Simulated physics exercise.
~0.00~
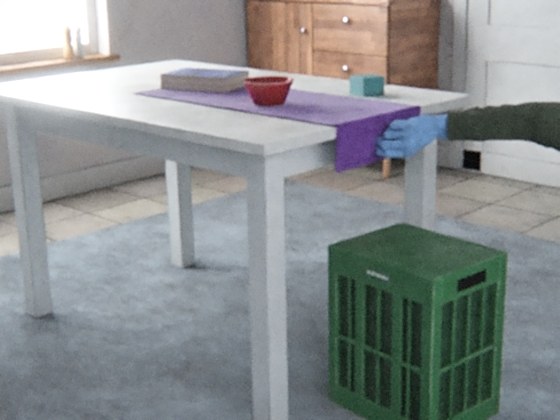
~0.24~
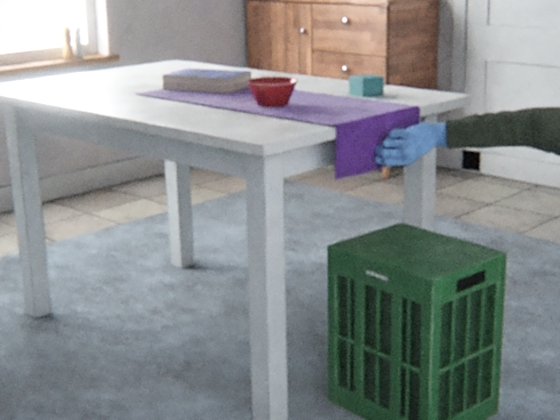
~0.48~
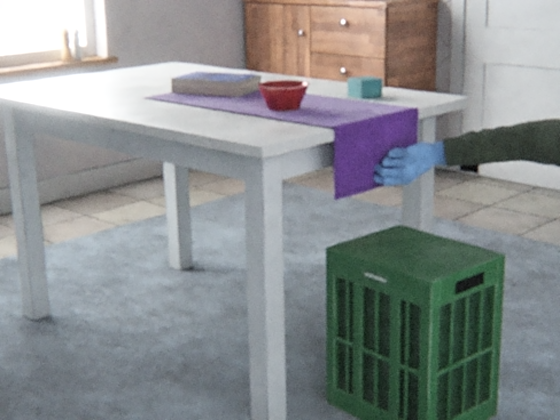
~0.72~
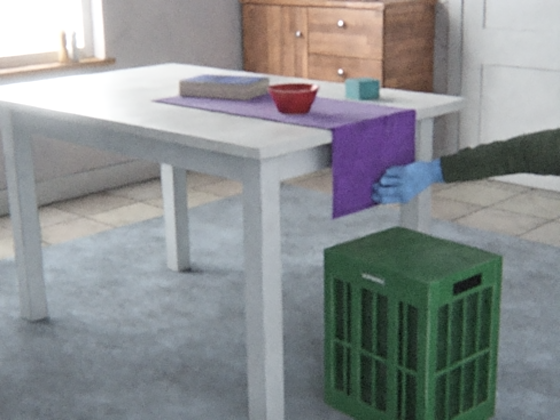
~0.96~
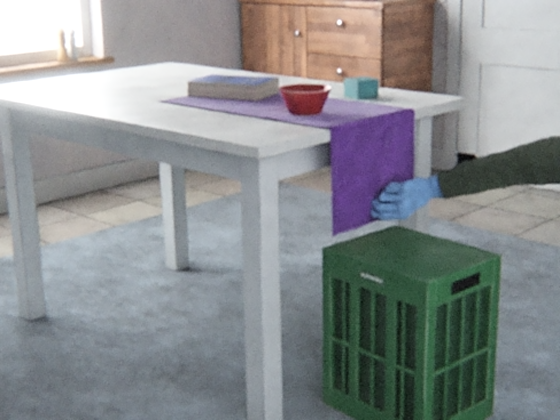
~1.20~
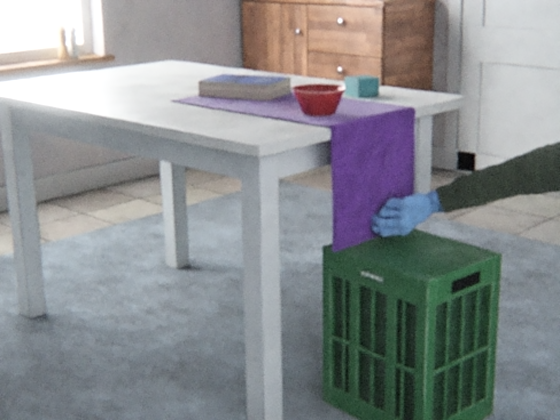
Purple table runner being pulled down by a blue-gloved hand to a green crate, carrying a red bowl and book along the table.
